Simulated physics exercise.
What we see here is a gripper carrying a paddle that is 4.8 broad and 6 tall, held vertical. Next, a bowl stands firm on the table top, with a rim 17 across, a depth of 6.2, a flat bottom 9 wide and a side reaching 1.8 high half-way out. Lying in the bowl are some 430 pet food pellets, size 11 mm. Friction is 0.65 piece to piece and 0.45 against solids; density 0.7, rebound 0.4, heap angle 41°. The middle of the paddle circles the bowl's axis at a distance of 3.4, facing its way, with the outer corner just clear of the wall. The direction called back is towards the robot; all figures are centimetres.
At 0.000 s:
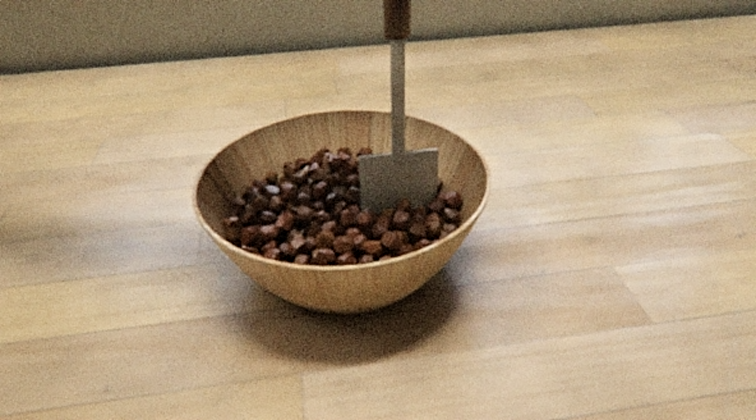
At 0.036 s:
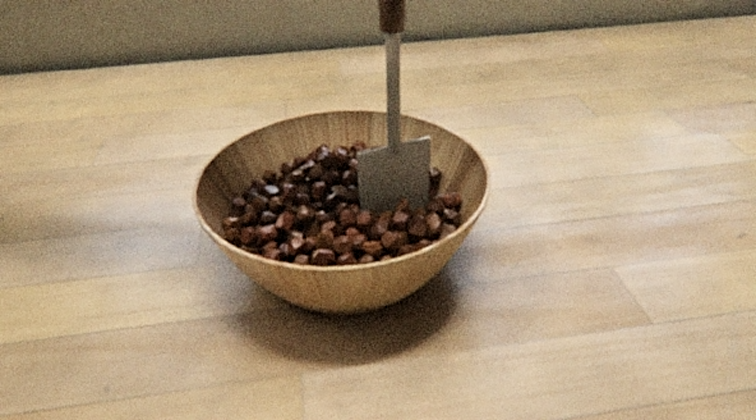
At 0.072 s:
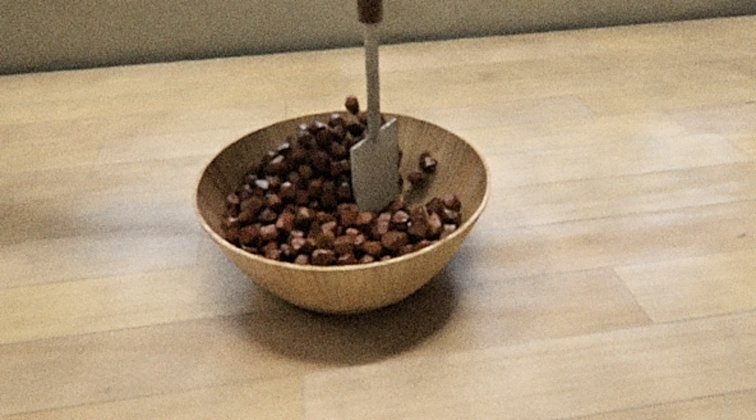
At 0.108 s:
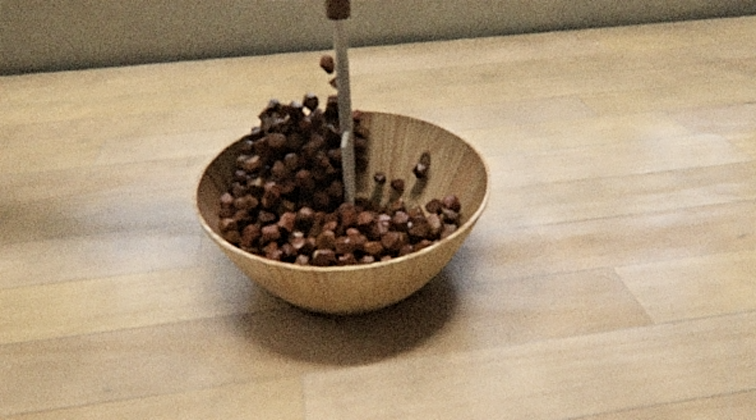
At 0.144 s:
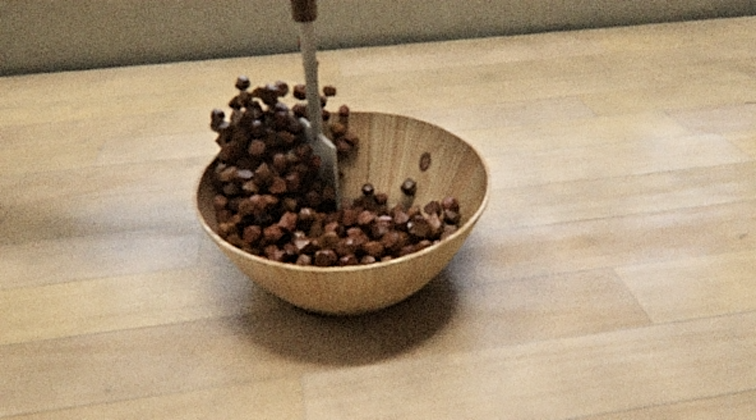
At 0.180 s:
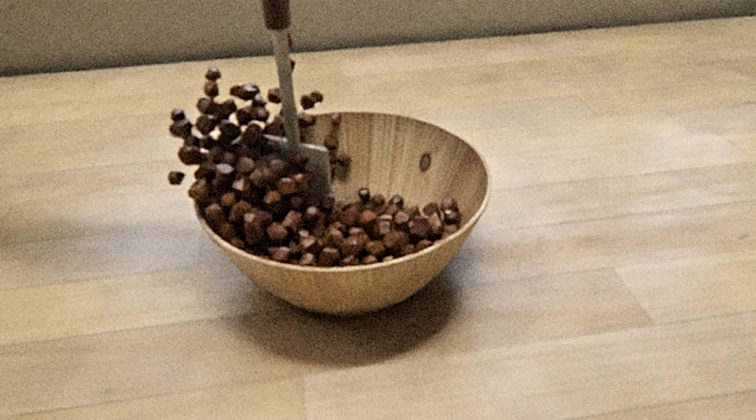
A flat metal paddle swept leftward through a wooden bowl of small brown pellets, turning as it went, and pushed them into a heap that rose up the left side, with some flying above the rim.
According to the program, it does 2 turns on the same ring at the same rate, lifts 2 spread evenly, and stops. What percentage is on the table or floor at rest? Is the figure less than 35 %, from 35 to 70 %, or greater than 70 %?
The figure is from 35 to 70 %.
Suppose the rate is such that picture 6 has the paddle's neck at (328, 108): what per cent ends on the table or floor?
About 30 per cent.
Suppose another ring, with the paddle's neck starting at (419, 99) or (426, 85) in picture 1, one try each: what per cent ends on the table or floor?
Roughly 30 % and 10 %.
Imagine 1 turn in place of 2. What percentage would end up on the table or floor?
That would give some 30 percent.
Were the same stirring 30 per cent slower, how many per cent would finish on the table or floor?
In that case, close to 30 in a hundred.
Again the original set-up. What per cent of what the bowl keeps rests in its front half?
About 50 %.
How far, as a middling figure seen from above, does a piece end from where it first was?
Around 10 centimetres.
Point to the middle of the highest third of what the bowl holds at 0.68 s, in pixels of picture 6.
Near pixel (293, 212).
After 0.43 s, 7° round, highest piece 9 above the table; 285 in the bowl, 100 on the table or floor, 44 in flight or on the tool.
After 0.68 s, 230° round, highest piece 8 above the table; 248 in the bowl, 173 on the table or floor, 8 in flight or on the tool.
After 1.00 s, 0° round, highest piece 7 above the table; 243 in the bowl, 186 on the table or floor.
After 1.70 s, 0° round, highest piece 7 above the table; 243 in the bowl, 186 on the table or floor.
In the end, 243 in the bowl, 186 on the table or floor. That is 43 % on the table or floor.
